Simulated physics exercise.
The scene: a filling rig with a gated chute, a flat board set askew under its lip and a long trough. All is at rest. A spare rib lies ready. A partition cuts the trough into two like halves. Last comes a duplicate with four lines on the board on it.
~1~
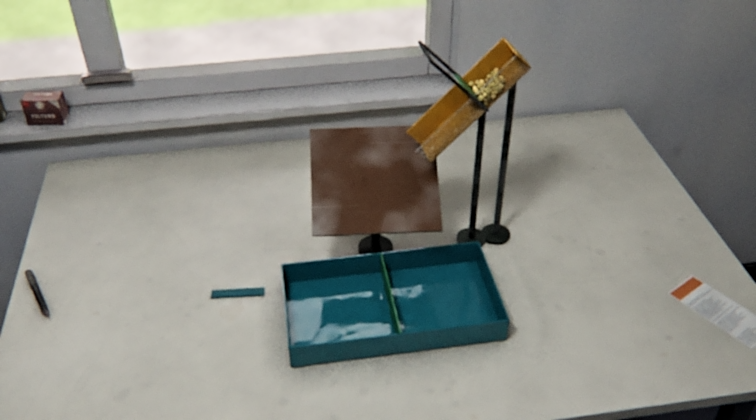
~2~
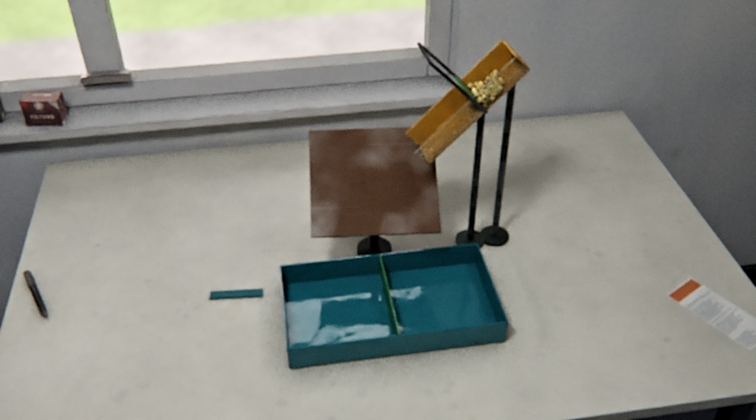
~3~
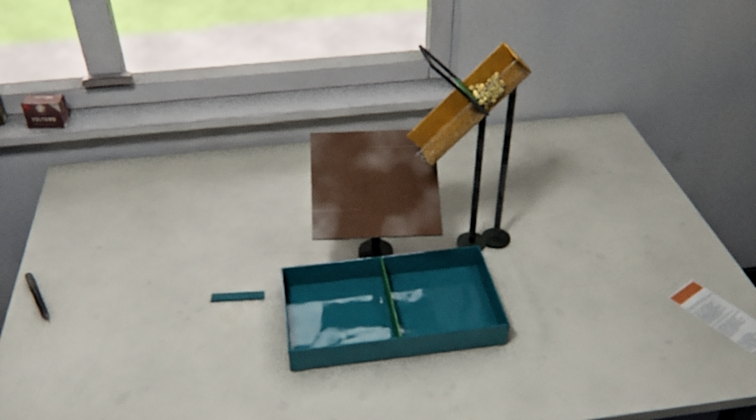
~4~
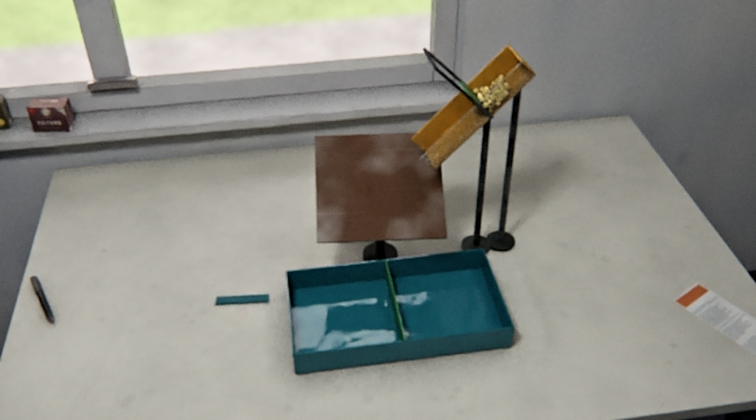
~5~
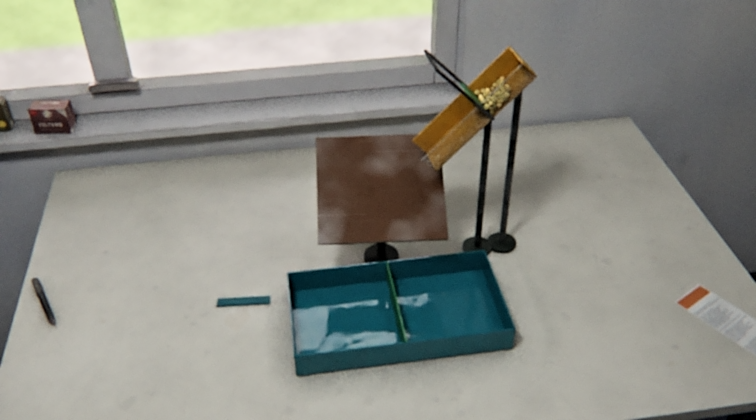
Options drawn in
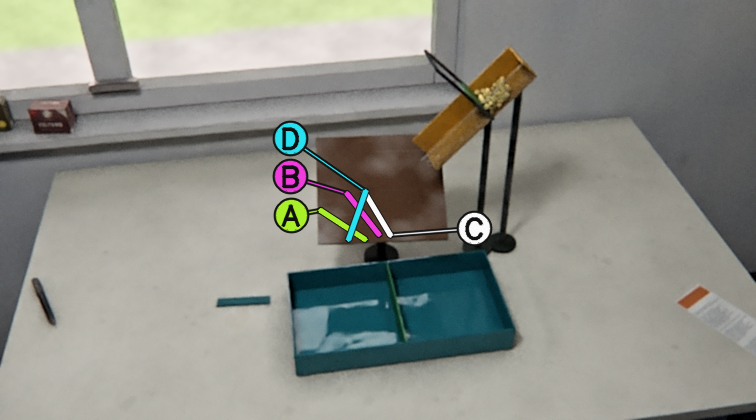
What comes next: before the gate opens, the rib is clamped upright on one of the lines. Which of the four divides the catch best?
Line B does it best.
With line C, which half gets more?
The right half.
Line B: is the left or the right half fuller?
Right.
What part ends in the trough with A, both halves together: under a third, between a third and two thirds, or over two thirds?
Line A gives over two thirds.
On the marked copy, line A from (320, 210) to (365, 239); line B from (347, 193) to (378, 234); line C from (363, 190) to (390, 235); line D from (365, 191) to (348, 239).
For line A, of what is caught, almost all in the left half, about a tenth in the right.
For line B, of what is caught, roughly a third in the left half, roughly two thirds in the right.
For line C, of what is caught, about a tenth in the left half, almost all in the right.
For line D, of what is caught, almost all in the left half, about a tenth in the right.
